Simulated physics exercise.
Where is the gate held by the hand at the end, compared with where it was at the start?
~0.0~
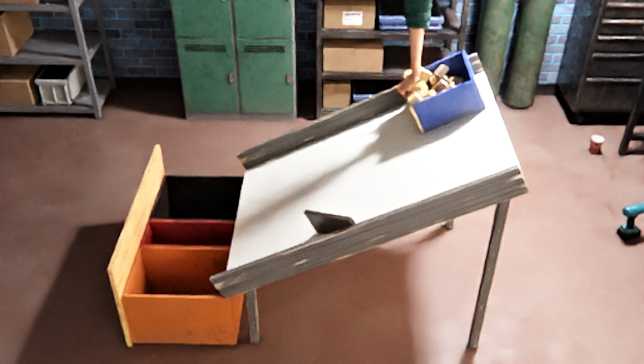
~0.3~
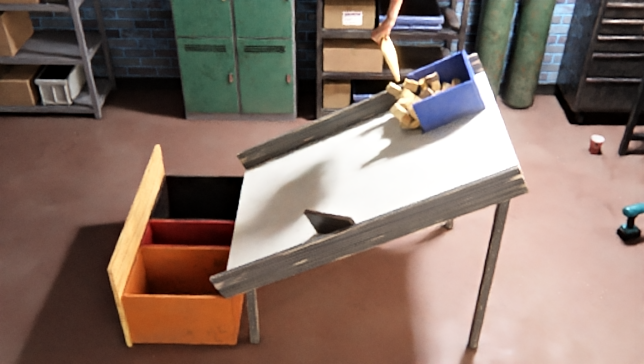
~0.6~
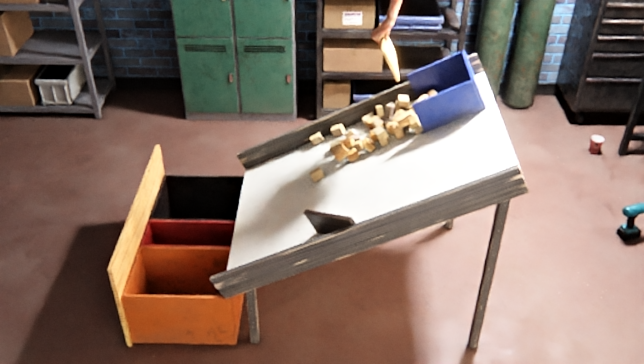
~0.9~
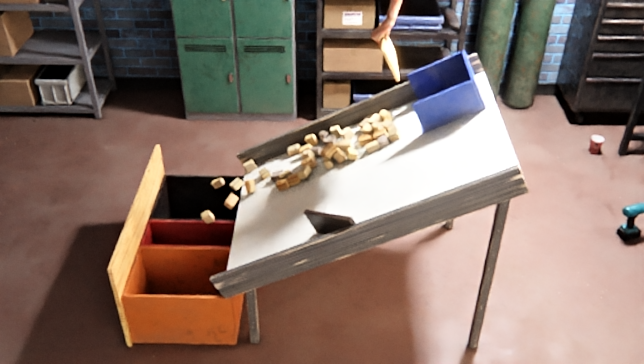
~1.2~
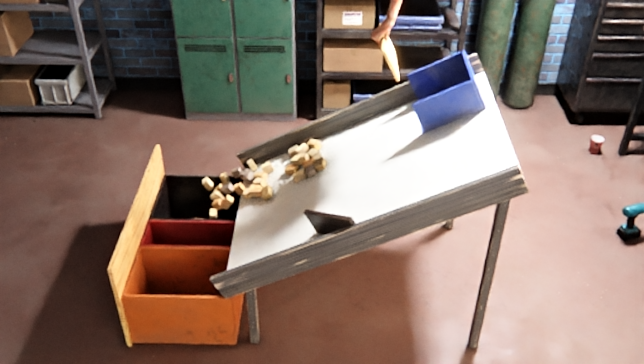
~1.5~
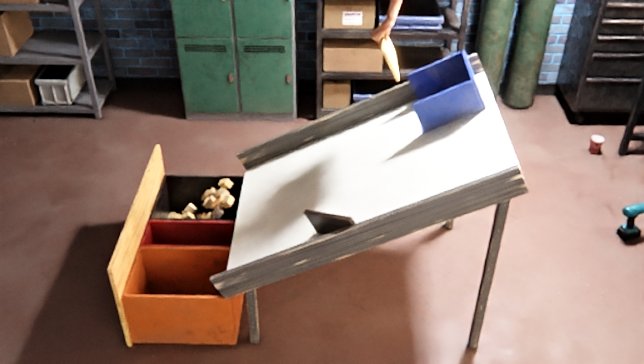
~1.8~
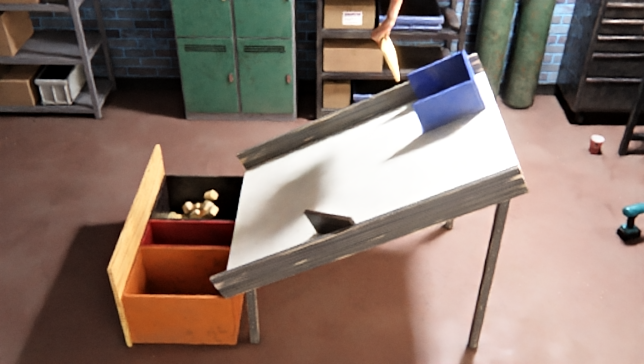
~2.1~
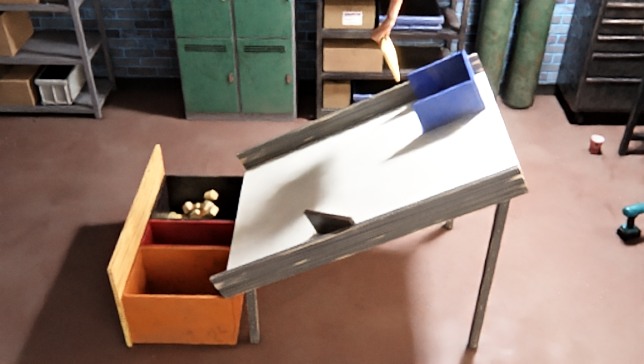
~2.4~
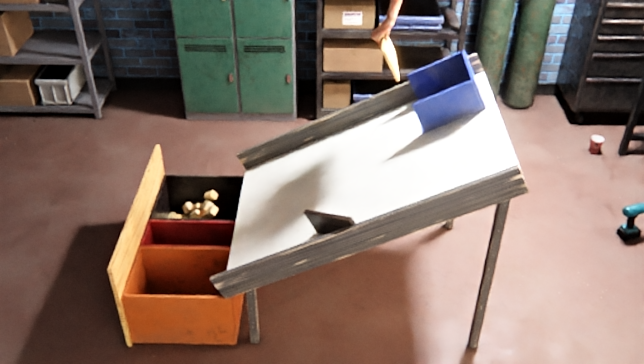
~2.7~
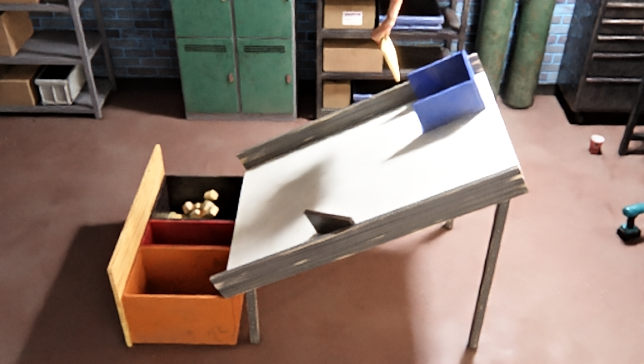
At the start it is down at the open front of the blue pen, against the blocks. At the end the hand holds it higher and a little to the left, clear of the pen and above the table's far edge.
